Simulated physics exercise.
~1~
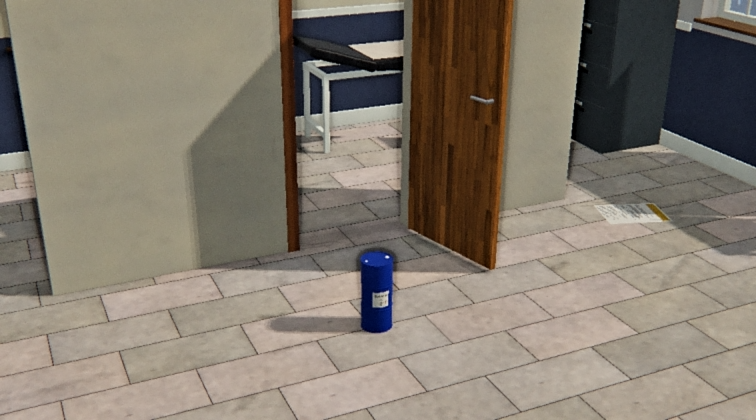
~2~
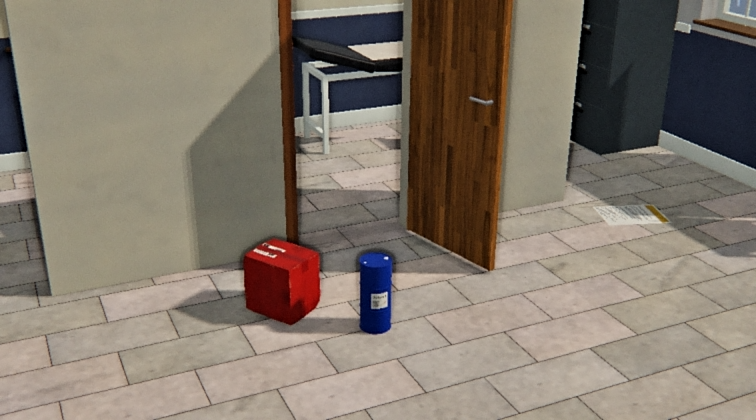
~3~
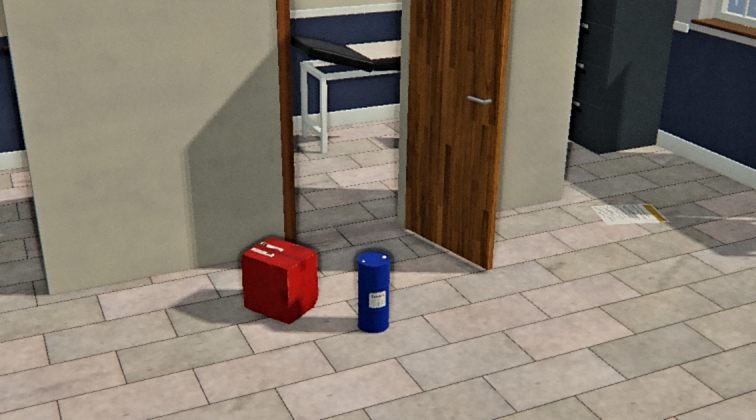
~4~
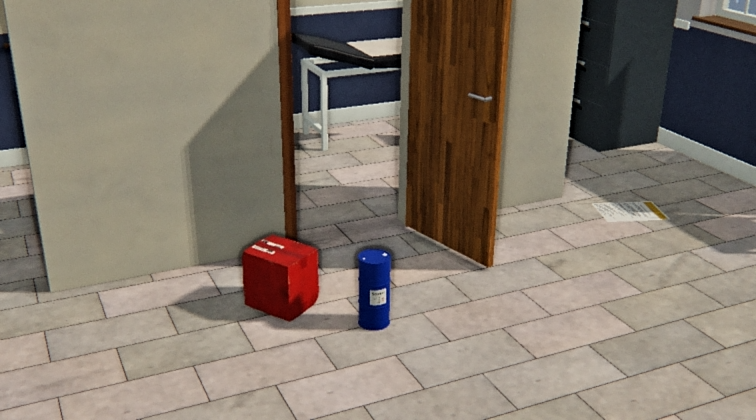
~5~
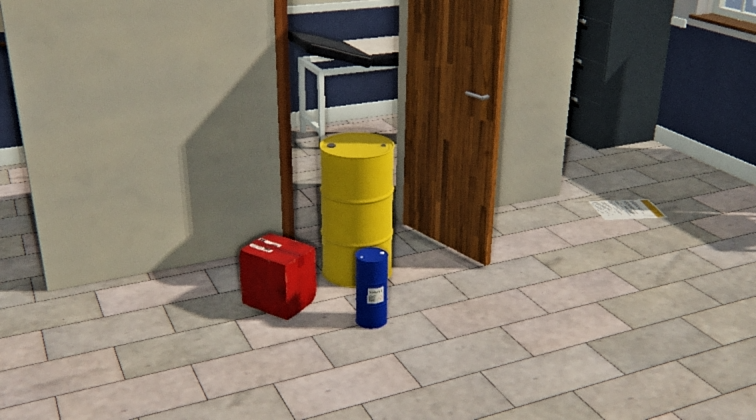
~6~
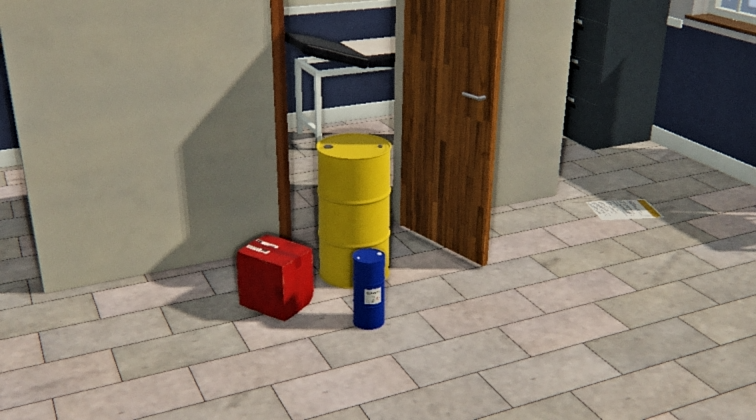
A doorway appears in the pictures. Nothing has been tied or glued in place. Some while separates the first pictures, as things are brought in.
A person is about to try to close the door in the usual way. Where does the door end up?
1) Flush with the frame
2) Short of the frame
2, short of the frame.
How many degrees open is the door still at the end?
Roughly 60 degrees open.
Then, 0.50 s after the last picture, open by 88°.
Then, 0.80 s after the last picture, open by 67°.
At rest, open by 59°; all 3 in place. Seen from the same camera at the end, yellow drum near (354, 211).
